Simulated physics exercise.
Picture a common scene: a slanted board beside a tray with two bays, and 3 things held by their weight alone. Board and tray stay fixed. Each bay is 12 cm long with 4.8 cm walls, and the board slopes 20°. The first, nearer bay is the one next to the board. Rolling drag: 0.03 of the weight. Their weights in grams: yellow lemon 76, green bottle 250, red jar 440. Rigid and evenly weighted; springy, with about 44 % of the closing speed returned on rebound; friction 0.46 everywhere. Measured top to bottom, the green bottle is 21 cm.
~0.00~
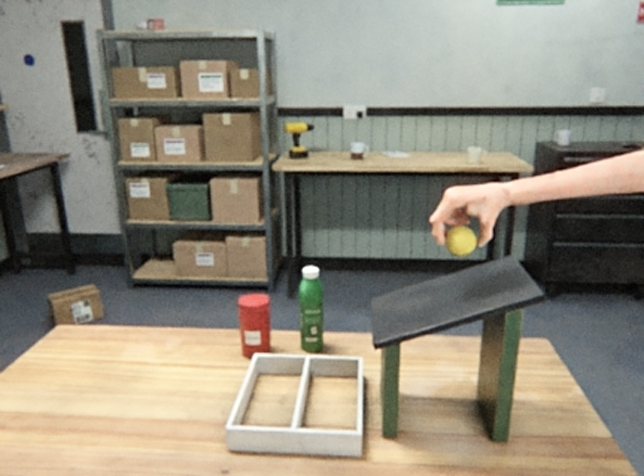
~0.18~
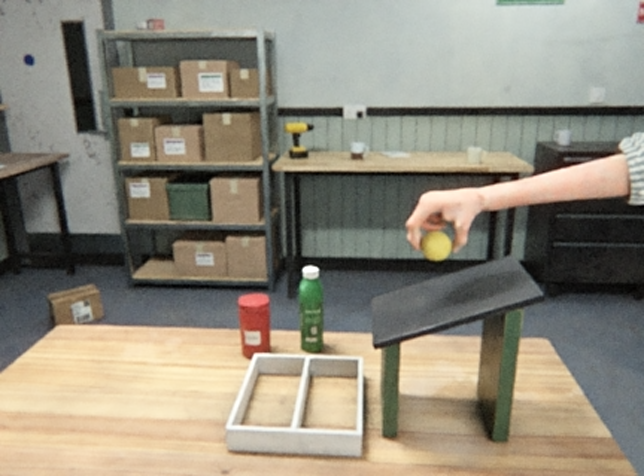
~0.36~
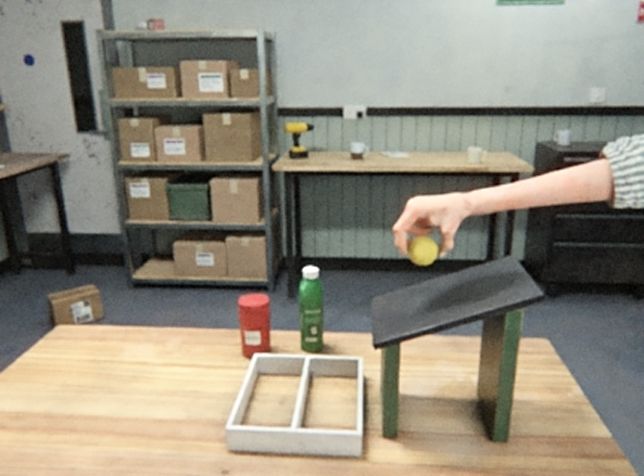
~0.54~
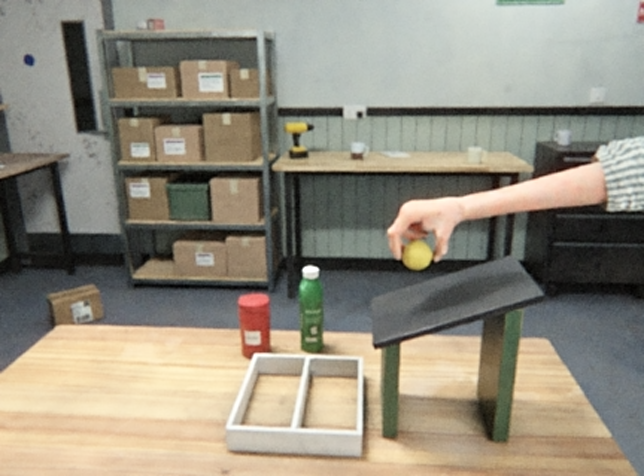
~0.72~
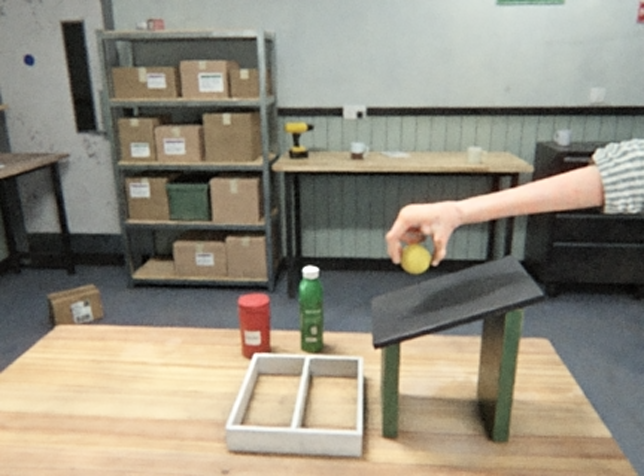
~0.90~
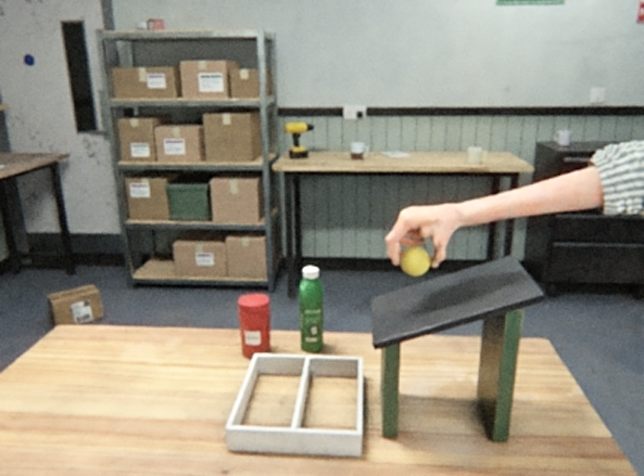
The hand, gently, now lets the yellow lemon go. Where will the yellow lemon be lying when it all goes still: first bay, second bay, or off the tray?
First bay.
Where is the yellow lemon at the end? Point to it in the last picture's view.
At roughly (333, 399).
After 1.20 s, yellow lemon near (395, 295).
After 1.40 s, yellow lemon near (333, 339).
After 1.60 s, it is in the nearer bay; yellow lemon near (330, 398).
At rest (2.5 s), it is in the nearer bay; the bystanders in place, give or take 4 cm. Seen from the same camera at the end, yellow lemon near (333, 399).
